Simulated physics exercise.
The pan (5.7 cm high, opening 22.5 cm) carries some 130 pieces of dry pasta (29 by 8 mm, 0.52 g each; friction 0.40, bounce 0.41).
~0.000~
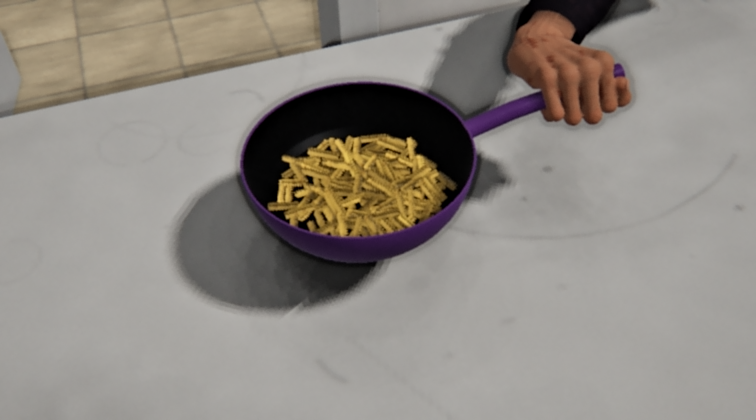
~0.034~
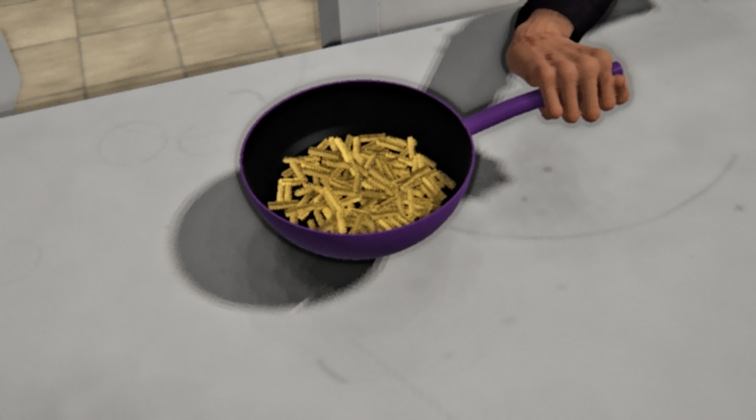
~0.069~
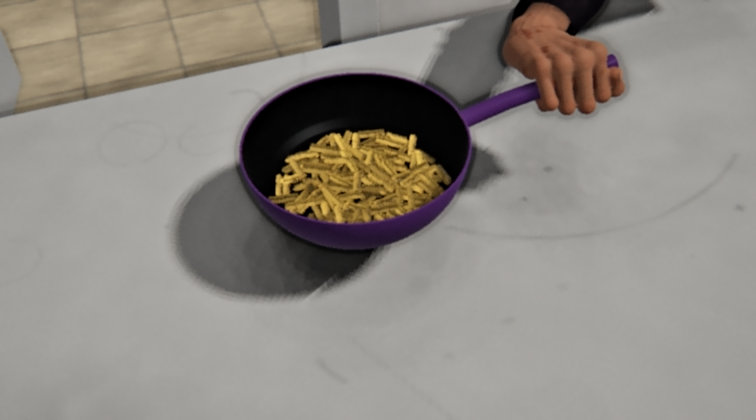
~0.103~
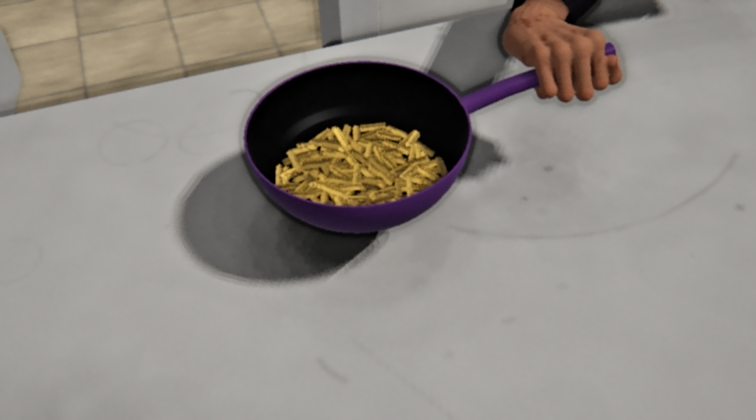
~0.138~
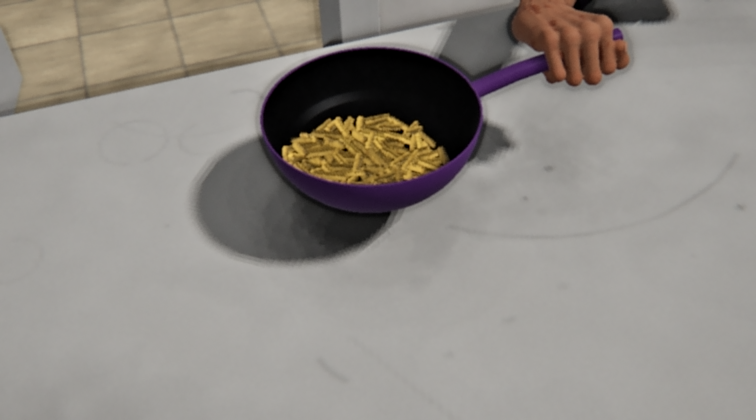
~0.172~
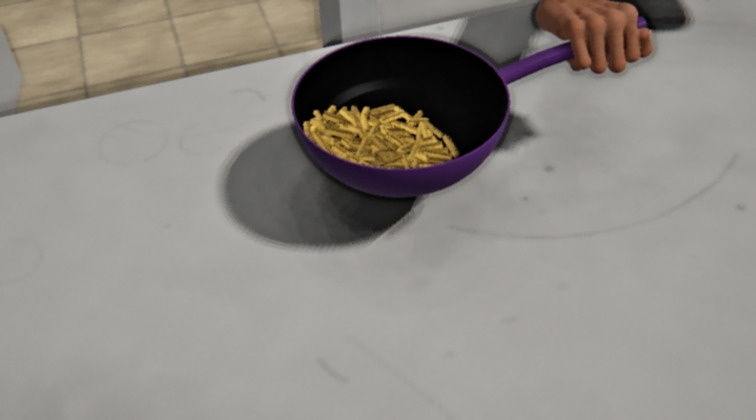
On a pale grey counter beside a tiled floor, a hand grips the handle of a purple pan holding a heap of short yellow pasta pieces. The hand slowly draws the pan toward the far side, then shifts it rightward as well, while the heap flattens and gathers toward the pan's left side.
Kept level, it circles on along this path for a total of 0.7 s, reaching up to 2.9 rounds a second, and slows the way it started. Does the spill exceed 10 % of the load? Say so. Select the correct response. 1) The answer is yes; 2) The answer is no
1, the answer is yes.
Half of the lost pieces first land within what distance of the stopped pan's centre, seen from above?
That would be roughly 42 cm.
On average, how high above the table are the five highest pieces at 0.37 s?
I'd say some 18 cm.
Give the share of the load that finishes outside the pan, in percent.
Around 70 per cent.
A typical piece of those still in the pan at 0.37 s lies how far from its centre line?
It comes to around 9.0 cm.
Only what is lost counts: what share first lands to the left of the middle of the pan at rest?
60 %.
Then, at 0.37 s, pan 75 %, in the air 25 %; middle of the pieces not yet landed near (511, 162).
Then, at 0.54 s, fallen in front of where it stops 10 %, fallen right of where it stops 5 %, pan 40 %, in the air 45 %; middle of the pieces not yet landed near (372, 221).
After 0.69 s, fallen left of where it stops 20 %, fallen in front of where it stops 25 %, fallen behind where it stops 5 %, fallen right of where it stops 5 %, pan 30 %, in the air 10 %; middle of the pieces not yet landed near (436, 82).
After 0.84 s, fallen left of where it stops 20 %, fallen in front of where it stops 25 %, fallen behind where it stops 10 %, fallen right of where it stops 10 %, pan 30 %; middle of the pieces not yet landed near (525, 163).
At rest (1.6 s), fallen left of where it stops 20 %, fallen in front of where it stops 25 %, fallen behind where it stops 10 %, fallen right of where it stops 10 %, pan 30 %.
